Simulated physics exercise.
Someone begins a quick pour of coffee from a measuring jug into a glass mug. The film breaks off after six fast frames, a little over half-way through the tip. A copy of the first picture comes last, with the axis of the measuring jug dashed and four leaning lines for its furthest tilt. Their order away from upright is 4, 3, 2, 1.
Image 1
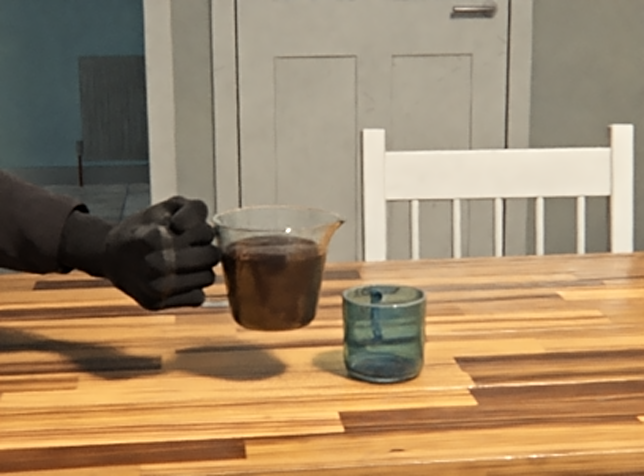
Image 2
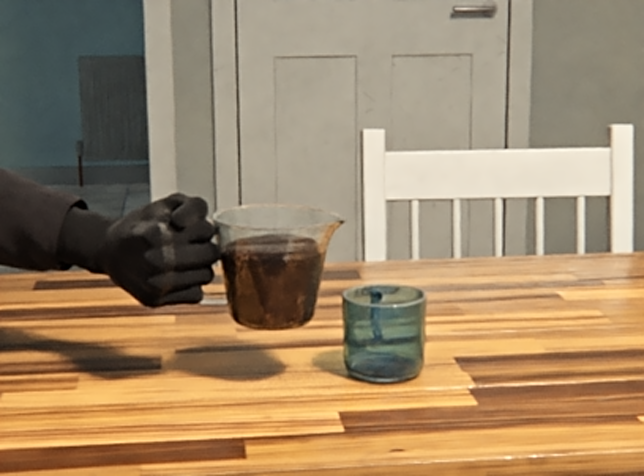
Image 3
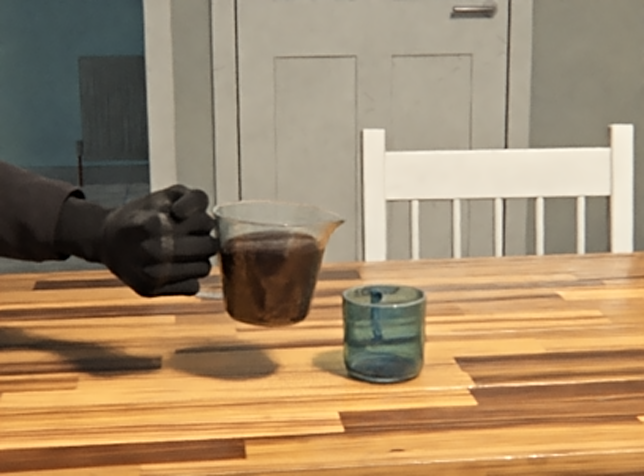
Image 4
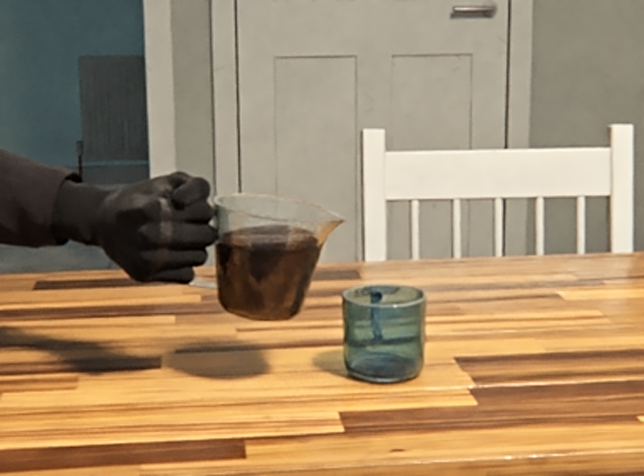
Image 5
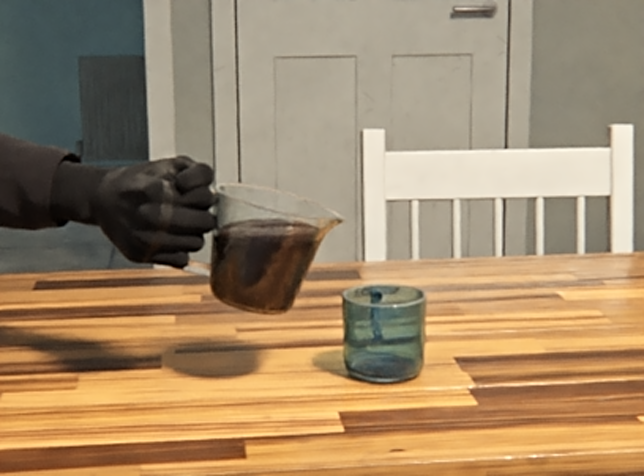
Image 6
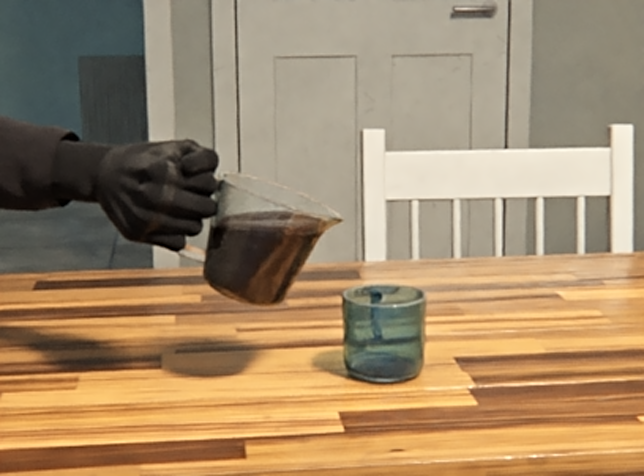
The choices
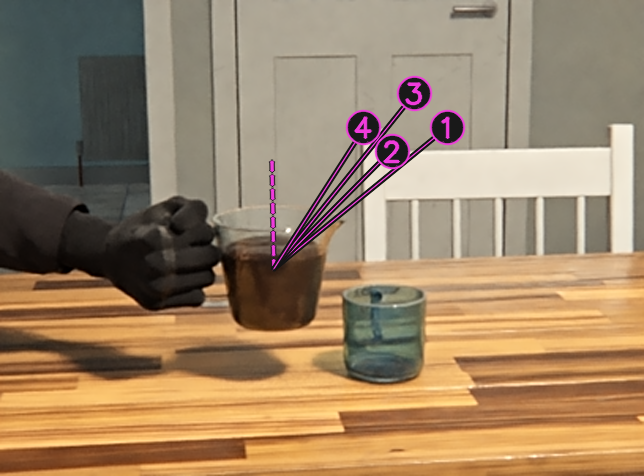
A black-gloved hand holds a clear measuring jug of dark coffee above a striped wooden table, seen from the front in a fixed view. A blue-green glass mug stands to the right of the jug, with a white chair, a grey door and a dim bluish opening behind. The hand rises slightly and gradually tilts the jug rightward toward the mug, while the coffee shifts inside.
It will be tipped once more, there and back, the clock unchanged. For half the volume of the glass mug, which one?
1.
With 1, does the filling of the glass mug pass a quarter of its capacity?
Yes, clearly.
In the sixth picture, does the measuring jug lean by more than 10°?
Yes.
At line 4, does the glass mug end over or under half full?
Under.
In magenta, 1 at (434, 137); 2 at (379, 162); 3 at (404, 106); 4 at (354, 142).
With 1, the glass mug ends with about 51 % of what it can hold.
With 2, the glass mug ends with about 34 % of what it can hold.
With 3, the glass mug ends with about 21 % of what it can hold.
With 4, the glass mug ends with about 11 % of what it can hold.
